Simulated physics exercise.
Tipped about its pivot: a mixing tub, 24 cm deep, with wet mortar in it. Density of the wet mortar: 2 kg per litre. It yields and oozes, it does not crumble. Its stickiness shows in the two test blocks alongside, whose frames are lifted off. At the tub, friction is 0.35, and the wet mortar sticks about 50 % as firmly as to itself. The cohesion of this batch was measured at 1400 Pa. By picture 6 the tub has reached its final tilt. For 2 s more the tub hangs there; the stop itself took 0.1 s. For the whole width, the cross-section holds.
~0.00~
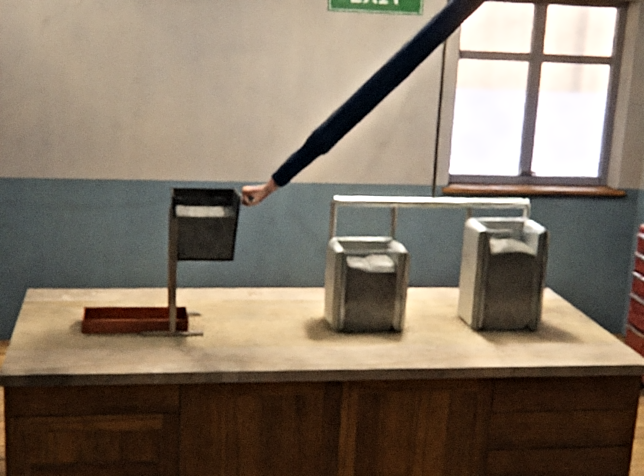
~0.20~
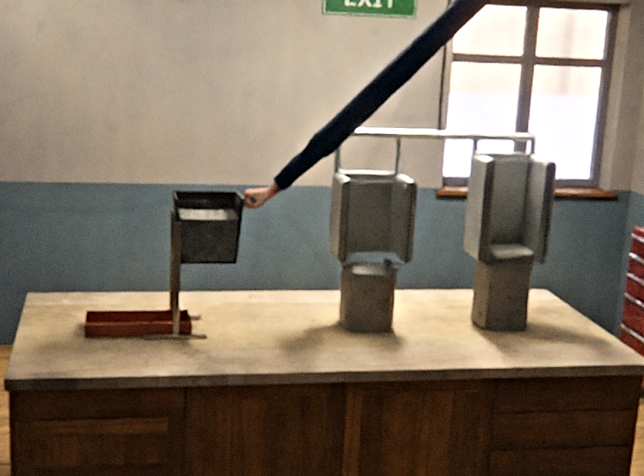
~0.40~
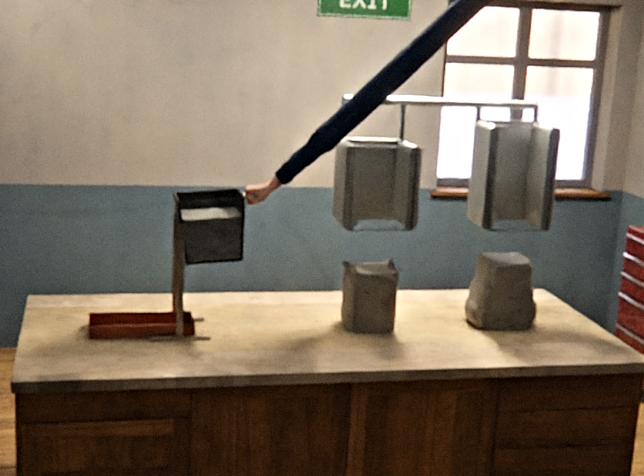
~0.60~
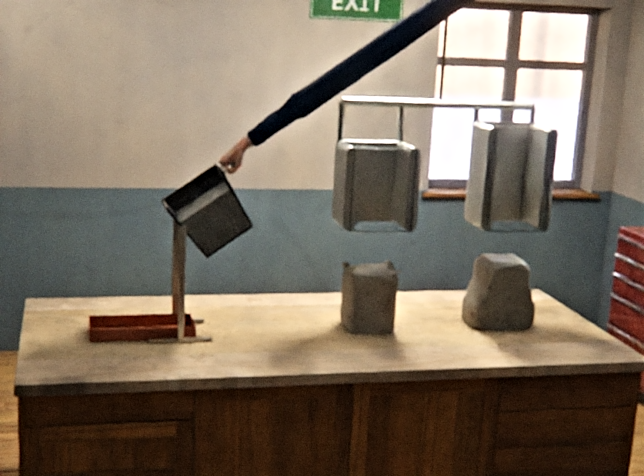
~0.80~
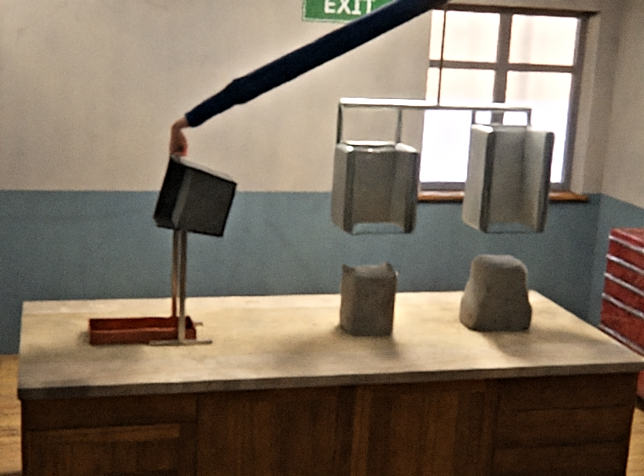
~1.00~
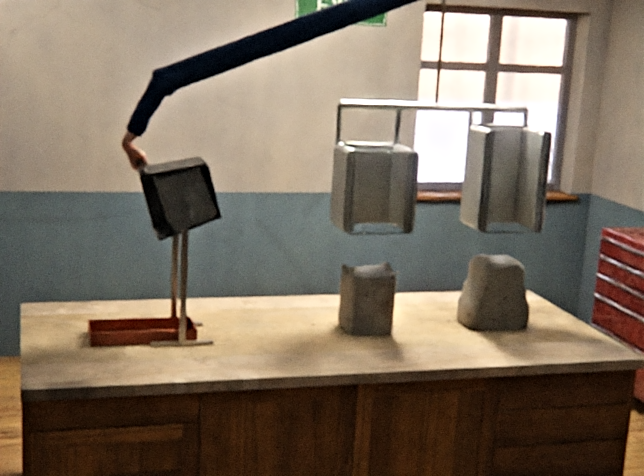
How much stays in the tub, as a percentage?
0 %.
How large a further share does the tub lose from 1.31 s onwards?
60 %.
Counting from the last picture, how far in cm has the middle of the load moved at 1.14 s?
Around 5 centimetres.
After 1.14 s, the tub is at 106 degrees and holds 98 %.
After 1.31 s, the tub is at 106 degrees and holds 59 %.
After 1.48 s, the tub is at 106 degrees and holds 10 %.
After 1.65 s, the tub is at 106 degrees and holds 0 %.
After 3.00 s, at the end, the tub is at 106 degrees and holds 0 %.
